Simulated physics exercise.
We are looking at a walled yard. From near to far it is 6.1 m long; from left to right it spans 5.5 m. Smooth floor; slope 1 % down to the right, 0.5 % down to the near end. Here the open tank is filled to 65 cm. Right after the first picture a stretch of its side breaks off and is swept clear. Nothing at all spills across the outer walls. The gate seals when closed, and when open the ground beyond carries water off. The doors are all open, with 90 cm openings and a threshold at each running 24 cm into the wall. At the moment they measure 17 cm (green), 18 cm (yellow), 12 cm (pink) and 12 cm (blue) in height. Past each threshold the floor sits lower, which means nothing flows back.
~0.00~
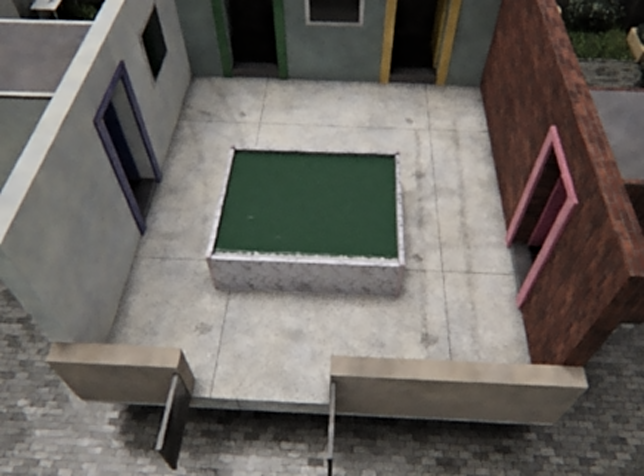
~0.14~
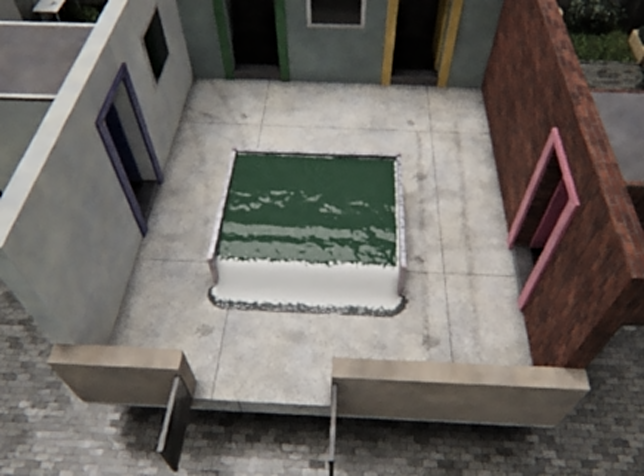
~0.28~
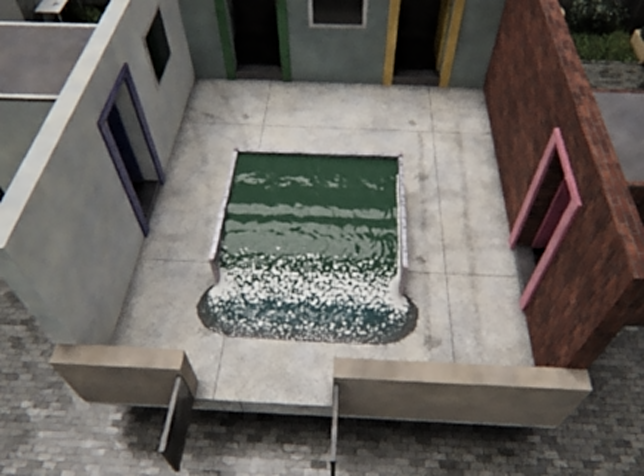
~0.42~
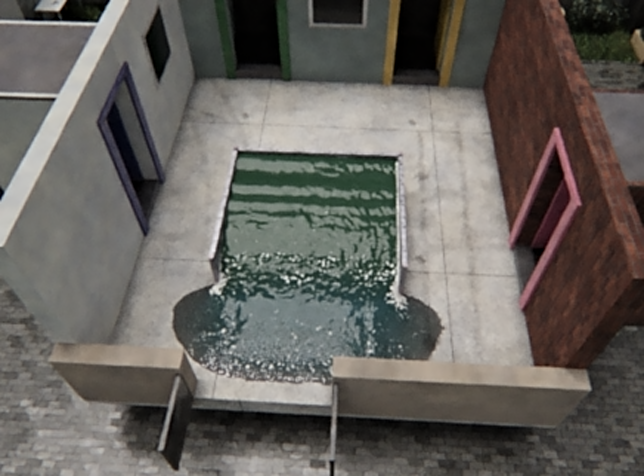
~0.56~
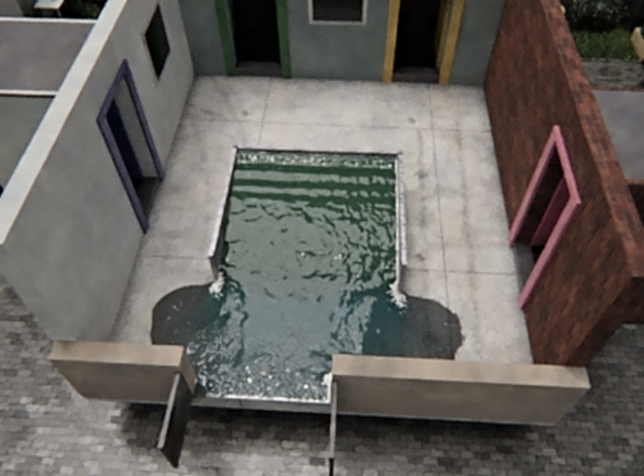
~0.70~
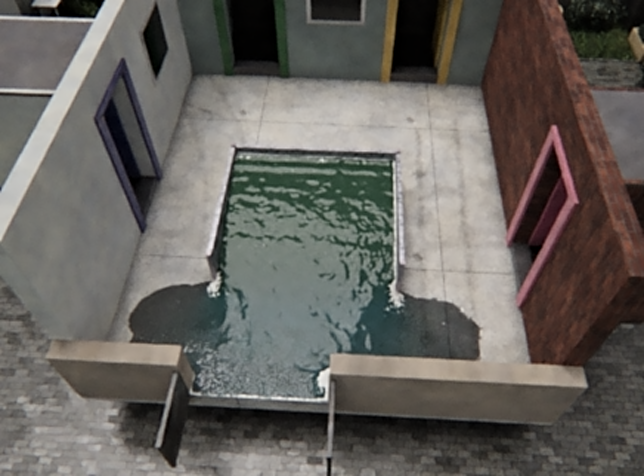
Green water in a low rectangular tank lies still, then pours out as the near side gives way, spreading in a foaming sheet across the pale yard floor, reaching the opening in the front wall and widening left and right.
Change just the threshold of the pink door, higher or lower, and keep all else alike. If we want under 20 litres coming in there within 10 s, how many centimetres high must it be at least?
About 7 centimetres.
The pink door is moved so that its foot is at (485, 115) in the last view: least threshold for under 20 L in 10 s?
Minimum: About 8.0 cm.
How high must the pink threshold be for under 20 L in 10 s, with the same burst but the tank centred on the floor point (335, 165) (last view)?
Then roughly 9.5 cm.
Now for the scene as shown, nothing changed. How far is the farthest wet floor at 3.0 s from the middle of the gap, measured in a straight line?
4.2 metres.
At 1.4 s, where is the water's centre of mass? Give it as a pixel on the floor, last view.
(316, 278).
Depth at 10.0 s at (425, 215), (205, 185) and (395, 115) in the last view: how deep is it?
In that order: 3, 3 and 5 cm.
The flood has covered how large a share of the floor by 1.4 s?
Around 25 per cent of the floor.
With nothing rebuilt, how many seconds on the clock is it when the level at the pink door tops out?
Approximately 3.0 s.
After 1.4 s water covers 25 % of the floor, deepest (44 cm) near (355, 385); it has not reached the pink door.
After 3.0 s water covers 50 % of the floor, deepest (32 cm) near (530, 395); 12 cm at the pink door, 0 litres in over its 12 cm threshold.
After 10.0 s water covers 95 % of the floor, deepest (9 cm) near (283, 171); 5 cm at the pink door, 1 litre in over its 12 cm threshold.
At the pink door as built, the water arrived by 1.9 s and peaked near 12 cm at 3.0 s.
Run again over the same 10 s with other heights there, 29 litres in over 6 cm, 13 litres over 8 cm. The limit of 20 litres is kept from about 7 cm up.
